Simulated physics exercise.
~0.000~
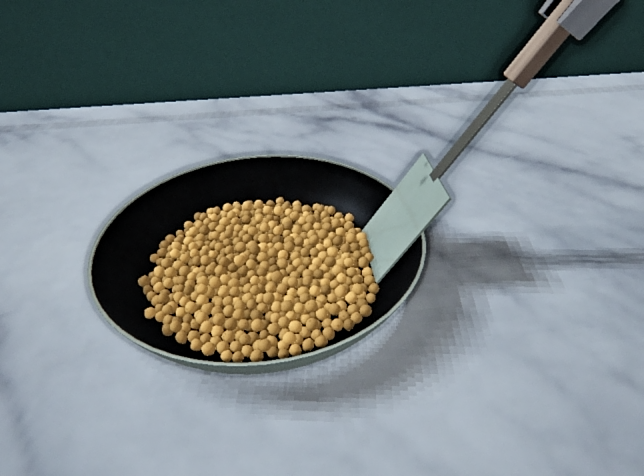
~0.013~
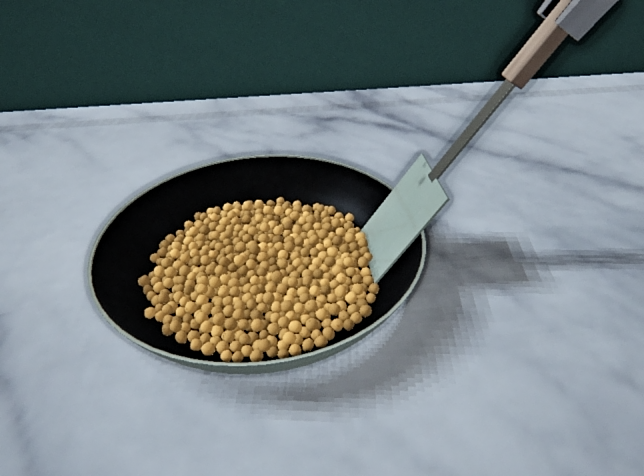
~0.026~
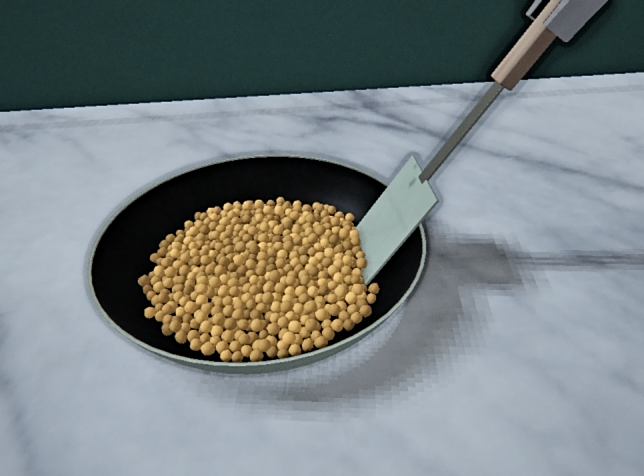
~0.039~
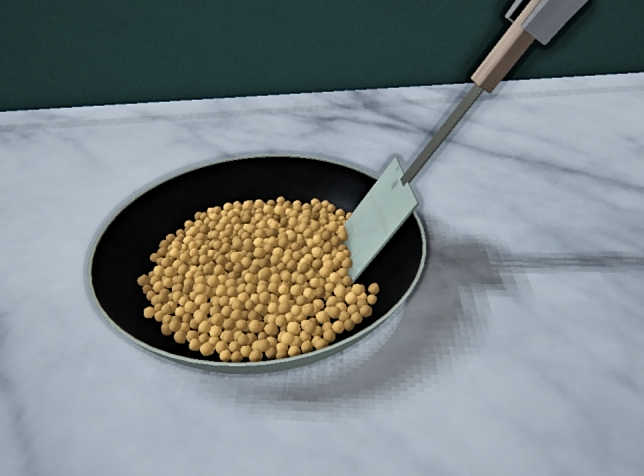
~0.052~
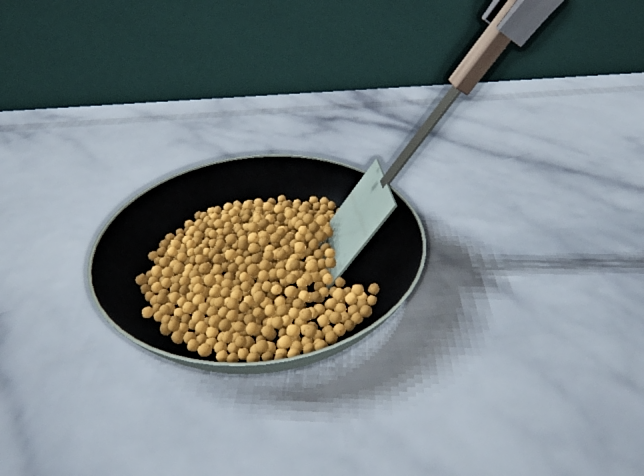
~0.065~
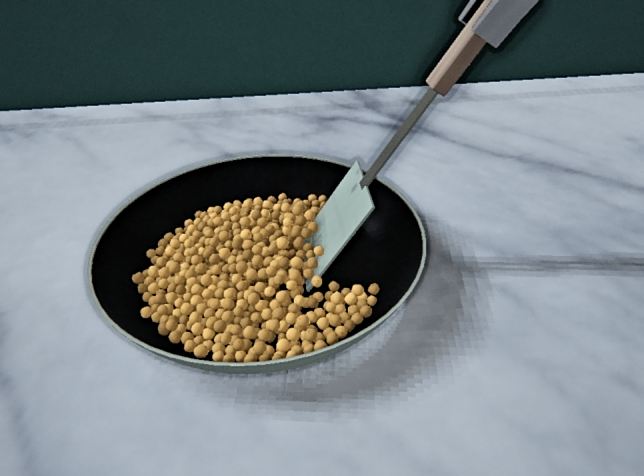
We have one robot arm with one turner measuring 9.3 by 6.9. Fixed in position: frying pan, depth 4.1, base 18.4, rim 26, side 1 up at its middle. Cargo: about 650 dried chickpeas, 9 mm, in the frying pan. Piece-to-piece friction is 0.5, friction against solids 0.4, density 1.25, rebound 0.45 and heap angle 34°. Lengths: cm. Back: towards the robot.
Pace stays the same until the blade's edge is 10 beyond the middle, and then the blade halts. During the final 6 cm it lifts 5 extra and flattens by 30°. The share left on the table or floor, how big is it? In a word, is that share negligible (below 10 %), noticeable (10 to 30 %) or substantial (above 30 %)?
In a word, noticeable.
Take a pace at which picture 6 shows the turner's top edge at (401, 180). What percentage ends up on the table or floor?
My guess is around 5 percent.
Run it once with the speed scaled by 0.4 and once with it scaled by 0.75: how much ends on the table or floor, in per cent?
5 and 10 %.
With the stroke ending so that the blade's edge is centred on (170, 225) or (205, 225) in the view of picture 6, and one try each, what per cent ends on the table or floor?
Try 1: Approx. 10 %; try 2: Approx. 5 %.
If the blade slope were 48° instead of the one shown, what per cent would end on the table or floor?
Roughly 15 per cent.
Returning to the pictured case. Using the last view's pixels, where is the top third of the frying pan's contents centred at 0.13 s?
Centre: Approx. (194, 248) in the last view.
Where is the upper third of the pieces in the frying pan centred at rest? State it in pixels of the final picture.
The centre sits close to (163, 267).
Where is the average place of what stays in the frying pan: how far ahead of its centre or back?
About 4.0 centimetres ahead.
By 0.10 s, sloping 57°, highest piece 7 above the table; 647 in the frying pan.
By 0.13 s, sloping 50°, highest piece 9 above the table; 647 in the frying pan.
By 0.35 s, sloping 27°, highest piece 15 above the table; 544 in the frying pan, 49 on the table or floor, 54 on the blade or in flight.
By 1.40 s, sloping 27°, highest piece 4 above the table; 544 in the frying pan, 103 on the table or floor.
Final count, 544 in the frying pan, 103 on the table or floor. That is 16 % on the table or floor.
